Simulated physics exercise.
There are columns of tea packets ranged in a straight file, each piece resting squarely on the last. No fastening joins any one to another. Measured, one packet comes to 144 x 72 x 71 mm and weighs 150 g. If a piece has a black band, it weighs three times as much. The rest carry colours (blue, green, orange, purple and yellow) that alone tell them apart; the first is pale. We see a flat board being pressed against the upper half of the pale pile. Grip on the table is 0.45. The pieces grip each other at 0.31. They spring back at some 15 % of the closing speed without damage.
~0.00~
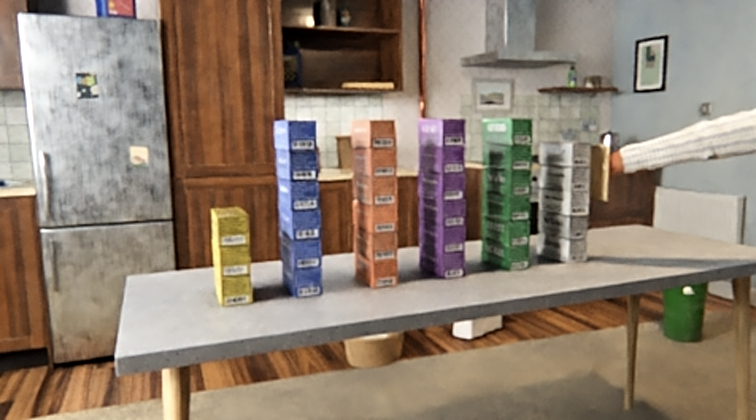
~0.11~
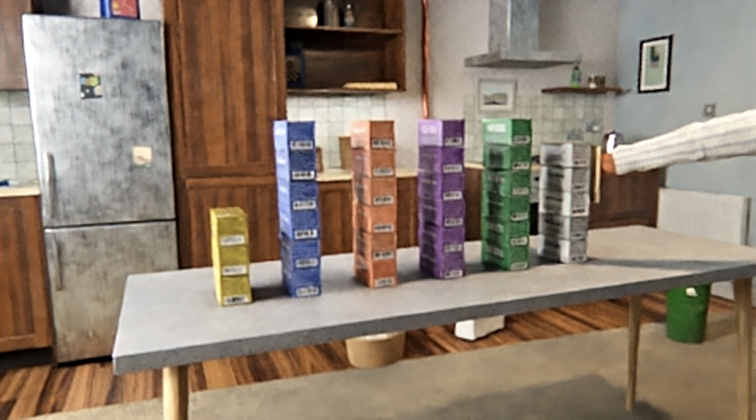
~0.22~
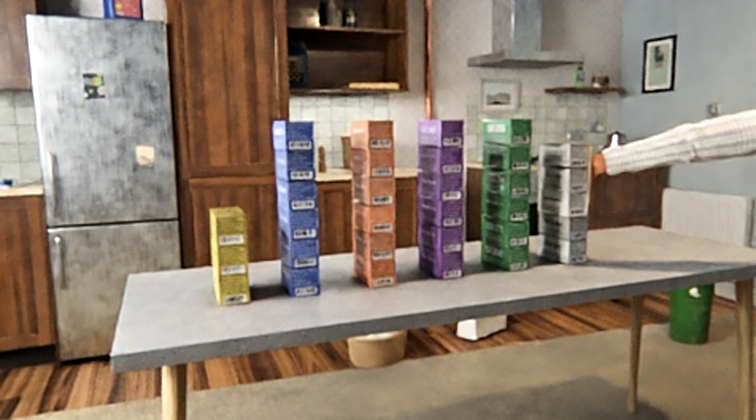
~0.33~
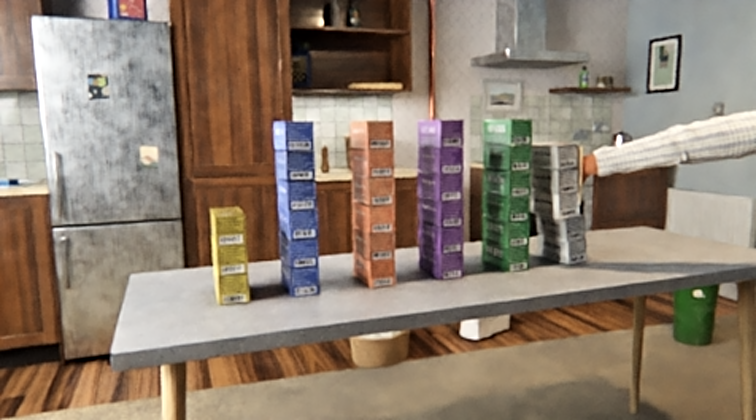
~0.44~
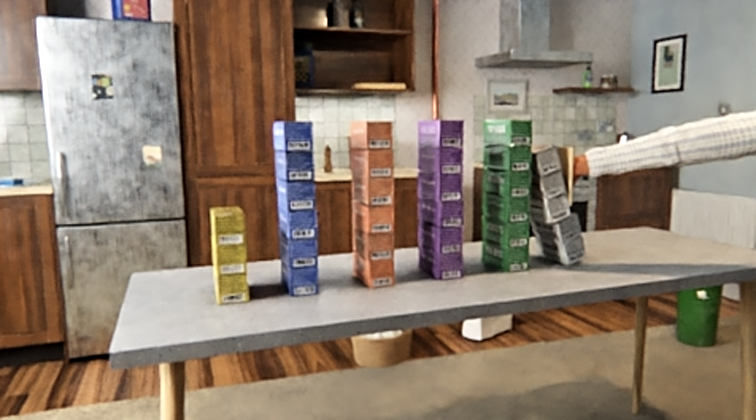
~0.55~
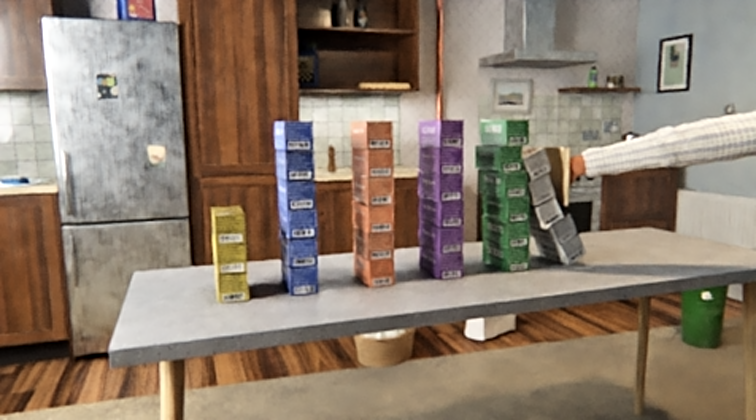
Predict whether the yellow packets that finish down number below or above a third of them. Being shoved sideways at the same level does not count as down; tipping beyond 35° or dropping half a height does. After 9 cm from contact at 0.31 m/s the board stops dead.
Above a third.
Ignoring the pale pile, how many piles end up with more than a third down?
By my count, 5.
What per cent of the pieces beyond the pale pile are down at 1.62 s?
By then 80 per cent.
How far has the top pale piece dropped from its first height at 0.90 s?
8 cm lower.
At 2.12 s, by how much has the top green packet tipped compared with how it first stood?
At that moment, roughly 50 degrees.
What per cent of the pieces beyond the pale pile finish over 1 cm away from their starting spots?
That is 100 per cent.
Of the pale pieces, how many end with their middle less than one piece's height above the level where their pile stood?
The total comes to 2.
By 0.90 s, 5 of the pale pile down; none of the 3 yellow packets down (0 of 27 in all colours); top yellow packet unmoved; top green packet tilted 20°.
By 1.28 s, 5 of the pale pile down; none of the 3 yellow packets down (12 of 27 in all colours); top yellow packet unmoved; top purple packet tilted 26°, 6 cm lower.
By 1.62 s, 5 of the pale pile down; none of the 3 yellow packets down (22 of 27 in all colours); top yellow packet tilted 23°; top green packet tilted 45°, 21 cm lower.
By 2.12 s, 5 of the pale pile down; 3 of the 3 yellow packets down (26 of 27 in all colours); top yellow packet on its side; top orange packet on its side.
When it is over (2.4 s), 5 of the pale pile down; 3 of the 3 yellow packets down (26 of 27 in all colours); top yellow packet on its side; top blue packet upside down. That is 100 per cent.
